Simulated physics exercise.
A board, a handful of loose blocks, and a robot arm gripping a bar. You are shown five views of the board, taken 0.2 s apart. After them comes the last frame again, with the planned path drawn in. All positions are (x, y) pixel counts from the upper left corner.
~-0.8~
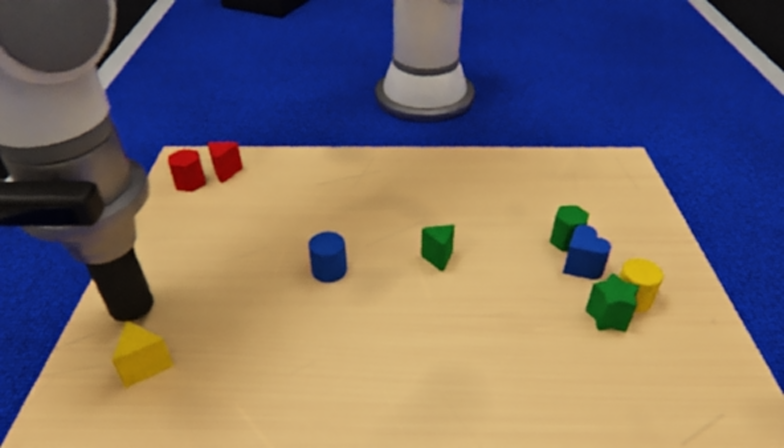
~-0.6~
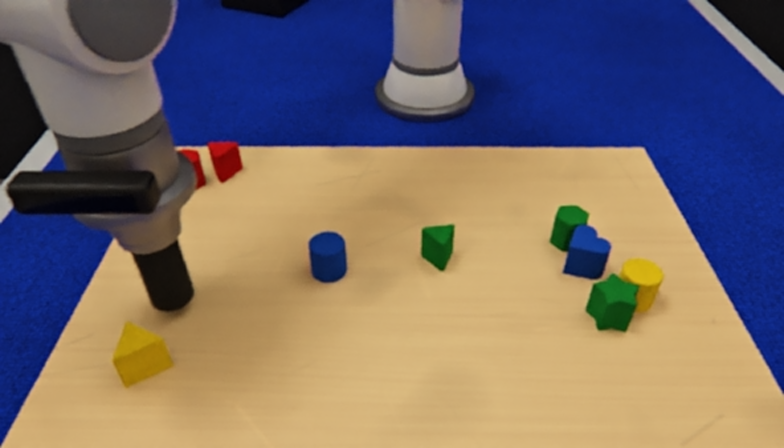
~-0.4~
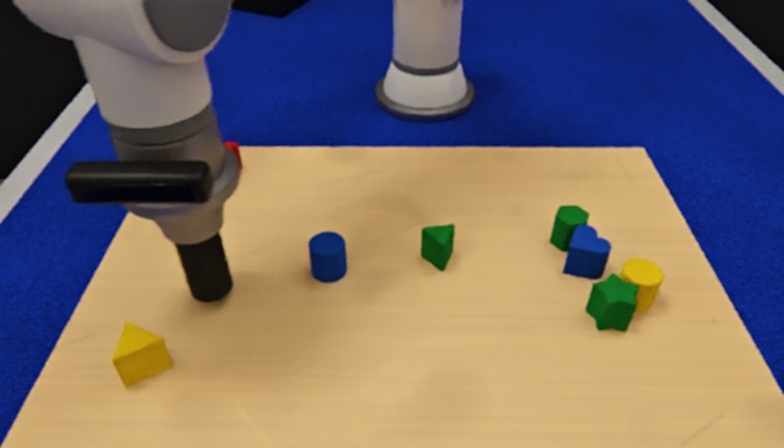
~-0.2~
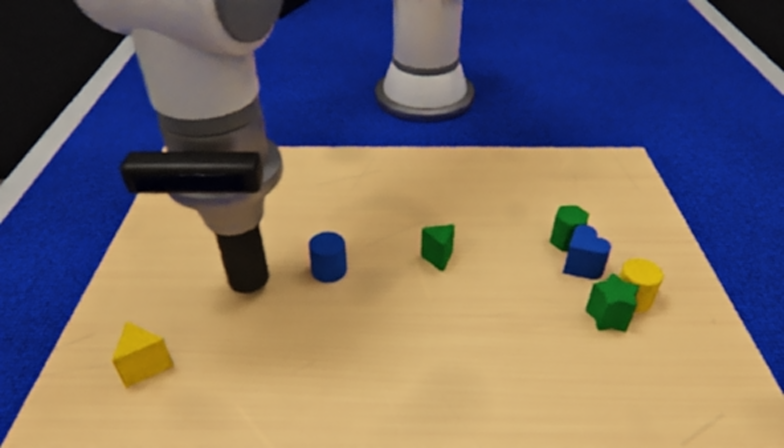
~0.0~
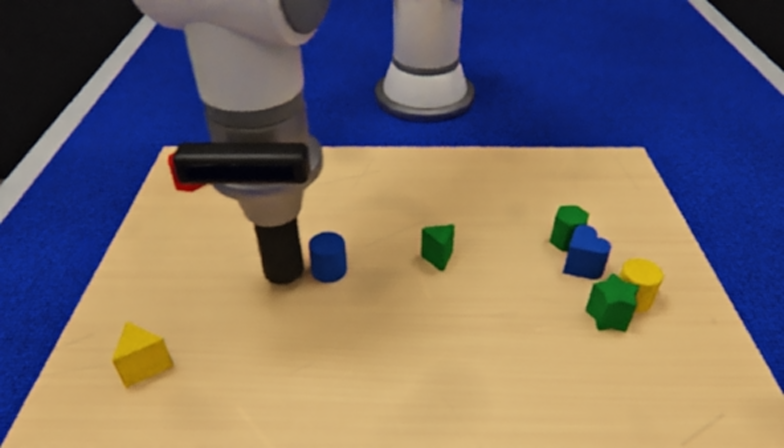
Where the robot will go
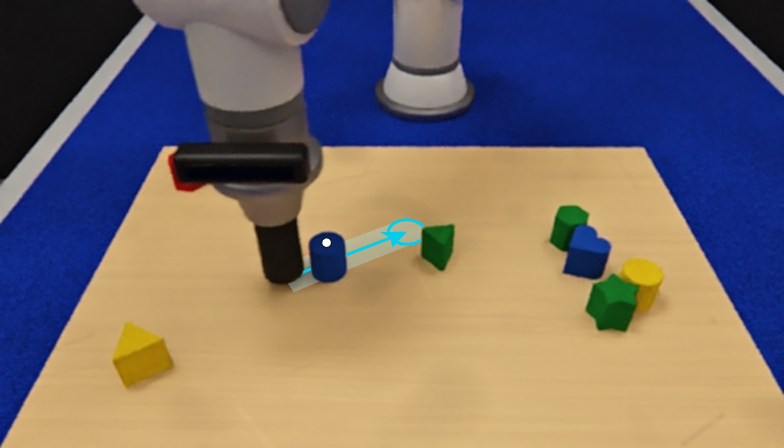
The footage shows a robot arm with a black bar moving steadily rightward from near a yellow triangular block until the bar is beside a blue cylinder, while the red, green, blue and yellow blocks on the wooden board stay still.
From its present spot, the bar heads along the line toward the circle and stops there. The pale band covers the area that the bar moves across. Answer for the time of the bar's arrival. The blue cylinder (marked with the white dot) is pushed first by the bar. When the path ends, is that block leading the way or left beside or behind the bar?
The blue cylinder is left behind or beside.
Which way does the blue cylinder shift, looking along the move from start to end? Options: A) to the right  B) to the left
A.
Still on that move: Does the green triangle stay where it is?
I believe not.
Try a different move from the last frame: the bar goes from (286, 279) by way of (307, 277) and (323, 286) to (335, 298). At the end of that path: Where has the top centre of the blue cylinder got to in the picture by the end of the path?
The middle of its top is at (352, 241).
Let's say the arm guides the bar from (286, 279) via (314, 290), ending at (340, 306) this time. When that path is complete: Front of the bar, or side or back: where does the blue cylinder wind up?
Slipped off.
The line goes straight from (286, 279) to (407, 232); the dot is on the blue cylinder.
What follows on the original path. One third of the way, bar (328, 253); blue cylinder (365, 235).
Two thirds of the way, bar (368, 237); blue cylinder (401, 231).
At the end, bar (407, 223); blue cylinder (417, 229); green triangle (453, 235), turned 20° anticlockwise.
